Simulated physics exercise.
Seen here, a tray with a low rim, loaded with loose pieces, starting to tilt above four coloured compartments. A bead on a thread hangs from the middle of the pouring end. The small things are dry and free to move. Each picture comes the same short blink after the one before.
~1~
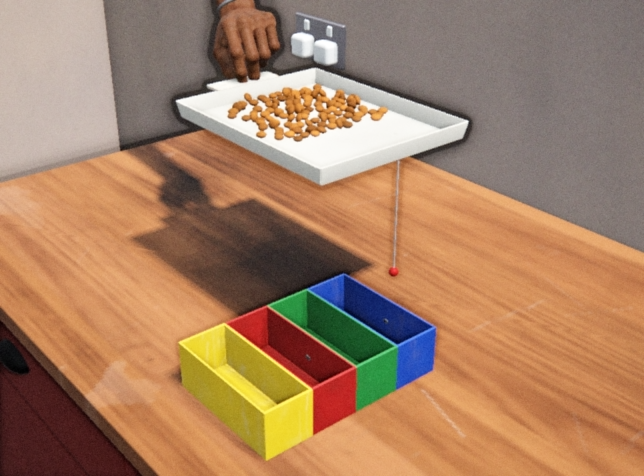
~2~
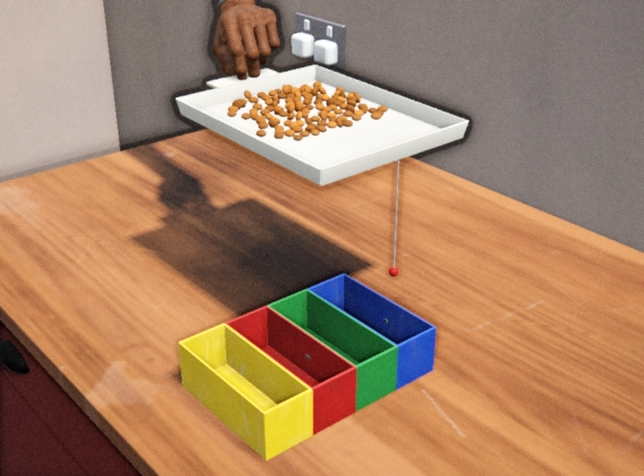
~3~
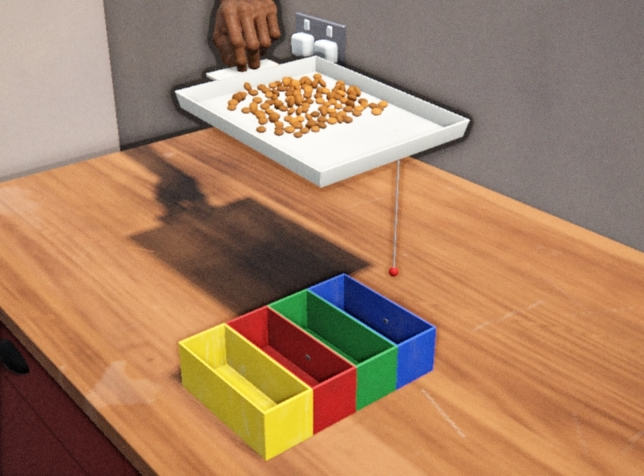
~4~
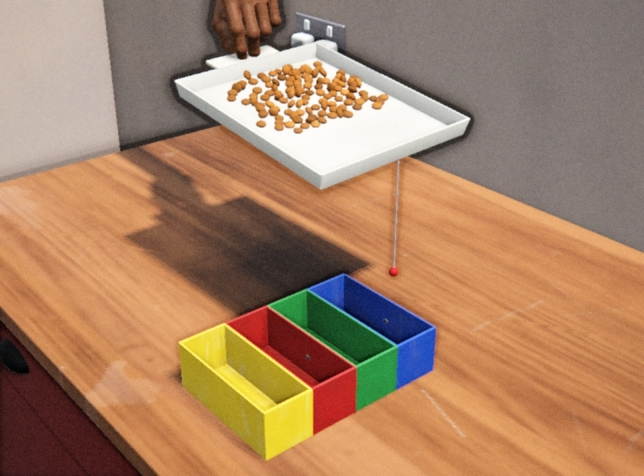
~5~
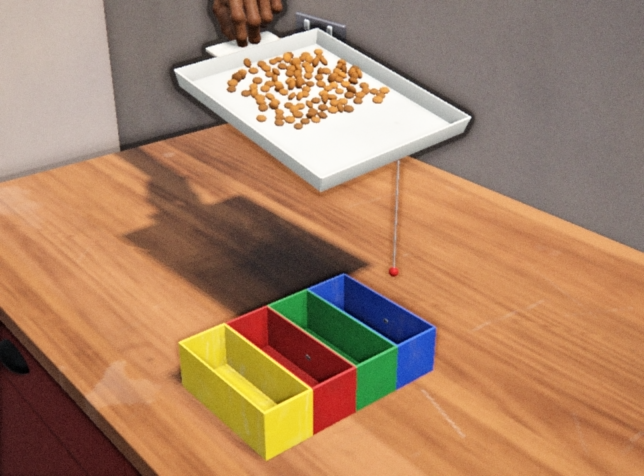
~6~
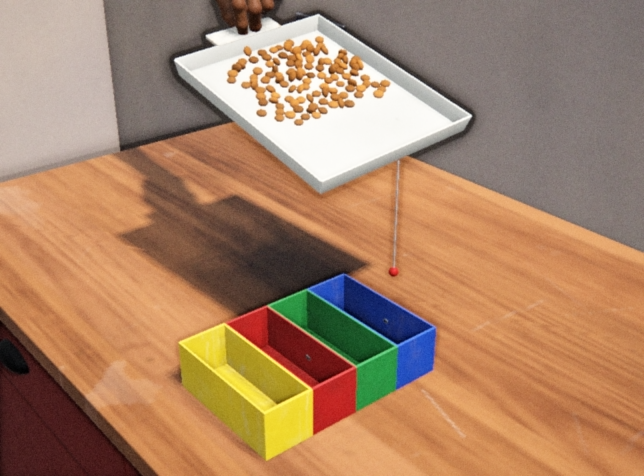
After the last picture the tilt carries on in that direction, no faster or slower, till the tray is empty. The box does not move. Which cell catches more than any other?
The green cell gets the most.
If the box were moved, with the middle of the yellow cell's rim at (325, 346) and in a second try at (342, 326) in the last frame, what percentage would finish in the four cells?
Roughly 100 per cent, and 90 per cent.
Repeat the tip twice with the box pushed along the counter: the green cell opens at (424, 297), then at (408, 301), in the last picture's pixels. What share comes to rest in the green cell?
Near 0 % and 10 %.
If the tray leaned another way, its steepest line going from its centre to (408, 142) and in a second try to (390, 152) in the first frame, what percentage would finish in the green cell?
Near 0 % and 0 %.
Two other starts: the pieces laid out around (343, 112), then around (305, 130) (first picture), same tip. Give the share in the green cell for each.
The first gives 50 %, the second 60 %.
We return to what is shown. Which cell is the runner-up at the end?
Second comes blue.
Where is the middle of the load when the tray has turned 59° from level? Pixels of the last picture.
Roughly at (348, 171).
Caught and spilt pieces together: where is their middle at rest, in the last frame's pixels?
Around (353, 361).
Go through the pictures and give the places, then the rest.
Corners of the pouring end near (321, 167) and (463, 121), level; middle of the load near (309, 109), bits of cat kibble; bead on its thread near (394, 272); yellow cell near (288, 420); red cell near (334, 396); green cell near (376, 374); blue cell near (416, 354), in the first frame.
Corners of the pouring end near (321, 167) and (463, 121), level; middle of the load near (309, 107), in the second frame.
Corners of the pouring end near (321, 169) and (464, 120), tipped barely, lowest at the left corner; middle of the load near (309, 102), in the third frame.
Corners of the pouring end near (322, 172) and (465, 118), tipped a little, lowest at the left corner; middle of the load near (310, 93), in the fourth frame.
Corners of the pouring end near (322, 175) and (465, 117), tipped a little, lowest at the left corner; middle of the load near (310, 84), in the fifth frame.
Corners of the pouring end near (322, 178) and (466, 115), tipped clearly, lowest at the left corner; middle of the load near (311, 75); yellow cell near (288, 420); red cell near (334, 396); green cell near (376, 374); blue cell near (416, 354), in the sixth frame.
Shortly afterwards, tray tipped steeply; the bulk on the tray; near a quarter falling or outside the box.
Next, tray tipped right over; near a third on the tray; near a quarter in the green cell; a little in the blue cell; a little in the red cell; a little falling or outside the box.
Some moments later, tray tipped past a quarter turn; near half in the green cell; near a third in the blue cell; a little in the red cell; a little falling or outside the box.
In the end, tray tipped past a quarter turn; near half in the green cell; near a third in the blue cell; a little in the red cell; none at all in the yellow cell; a little outside the box.
